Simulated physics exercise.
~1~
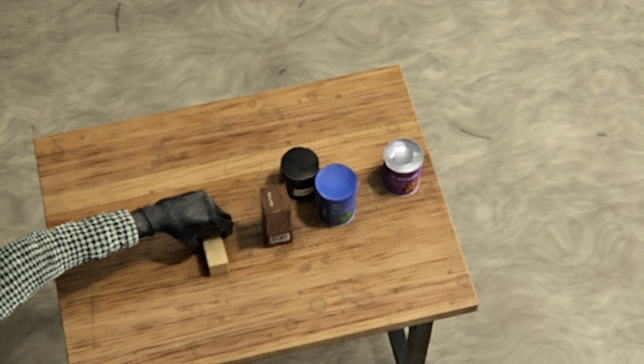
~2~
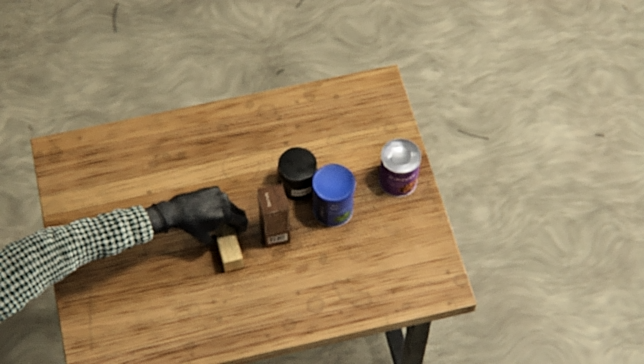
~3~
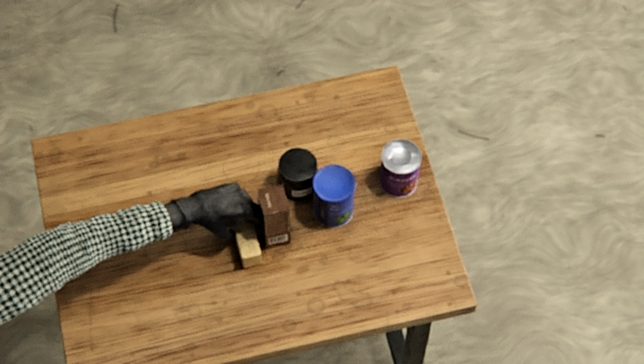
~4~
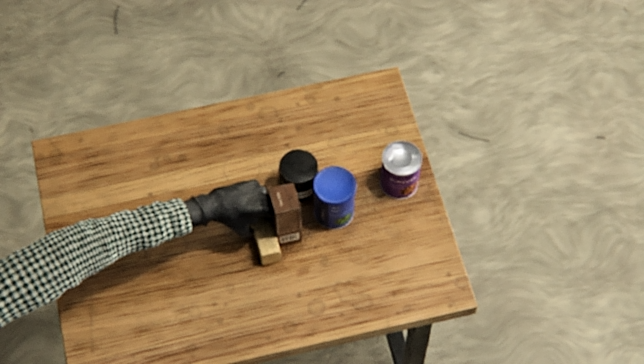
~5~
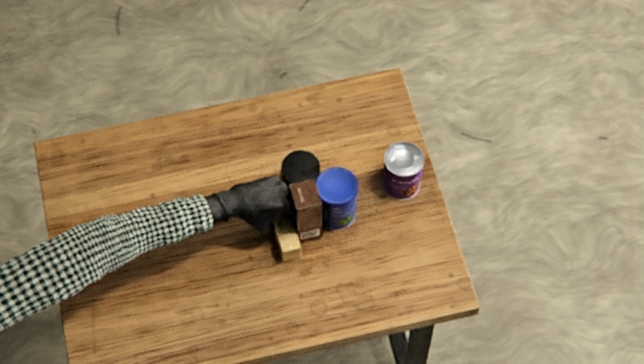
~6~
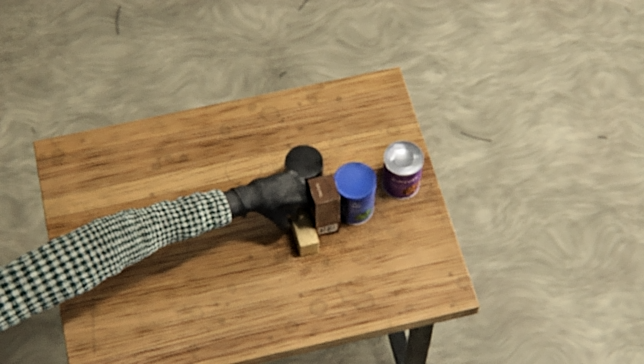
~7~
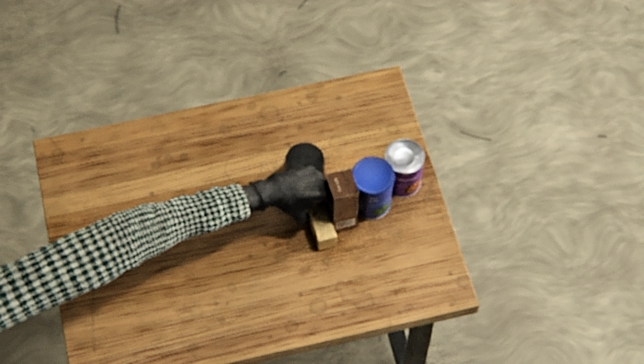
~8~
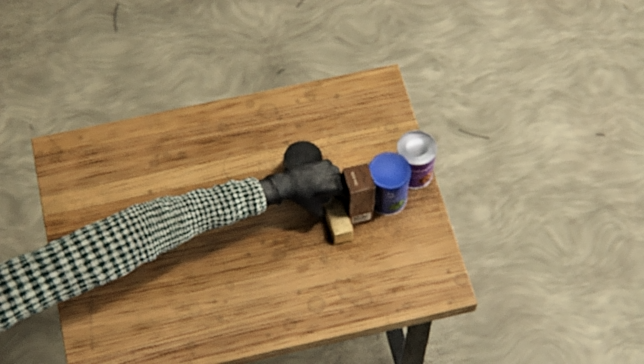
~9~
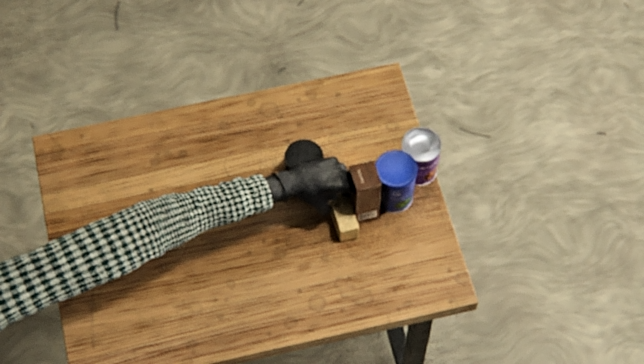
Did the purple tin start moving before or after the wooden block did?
The purple tin started moving after the wooden block, shifting only late on, once the block had already pushed the carton and the blue tin across the table.
